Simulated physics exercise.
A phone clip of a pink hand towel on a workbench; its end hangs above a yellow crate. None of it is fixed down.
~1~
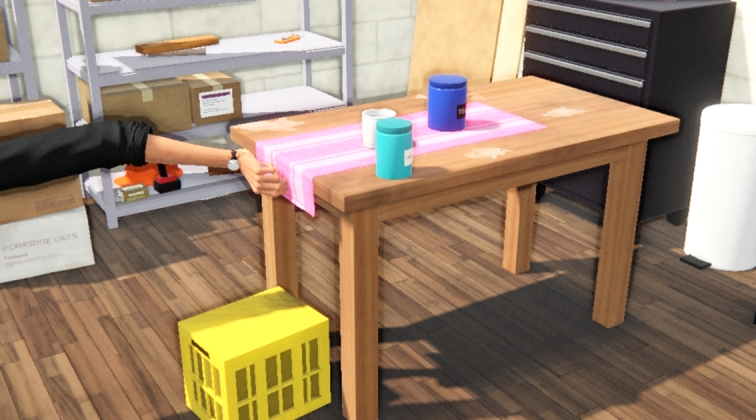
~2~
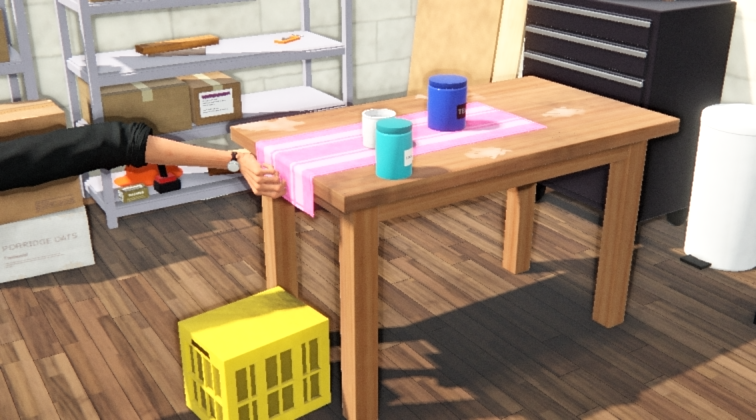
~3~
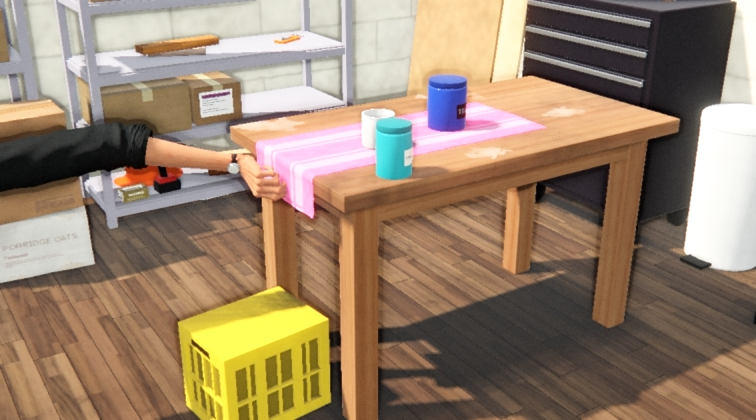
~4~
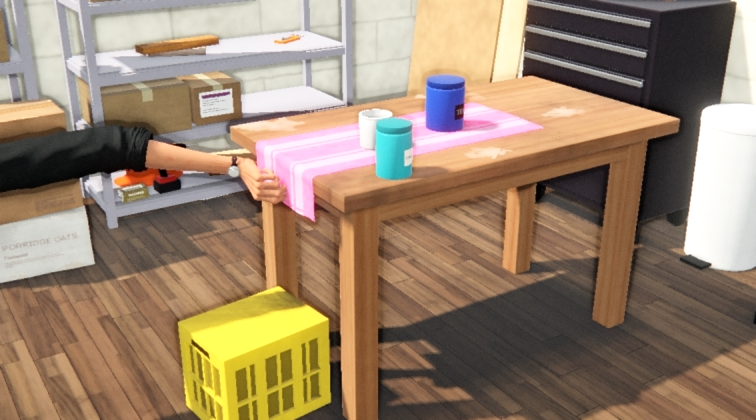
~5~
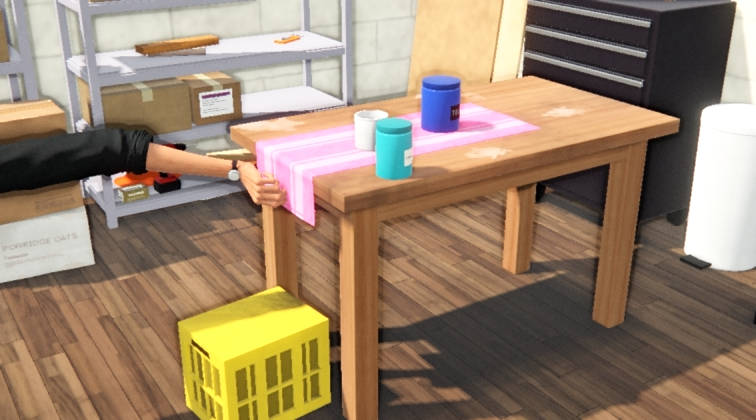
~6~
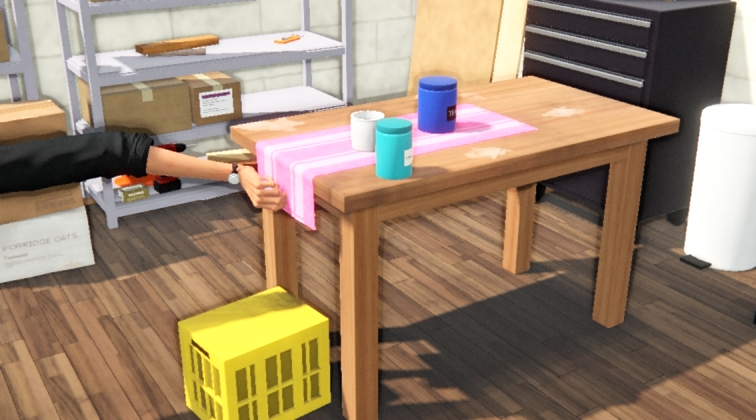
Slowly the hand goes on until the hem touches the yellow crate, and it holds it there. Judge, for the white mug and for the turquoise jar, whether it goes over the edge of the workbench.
The white mug goes over, the turquoise jar does not go over.
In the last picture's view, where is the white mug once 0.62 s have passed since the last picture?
It has reached (335, 138) by then.
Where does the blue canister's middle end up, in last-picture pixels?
(346, 121), about.
Then, 0.62 s on from there, hem going down; mug carried along near (335, 138); jar in place.
Then, 1.34 s on from there, hem going down; mug carried along near (288, 148); jar in place.
In the end, hem on the crate; mug down below near (256, 294); jar in place. The white mug is carried off the end and the turquoise jar stays on the table.
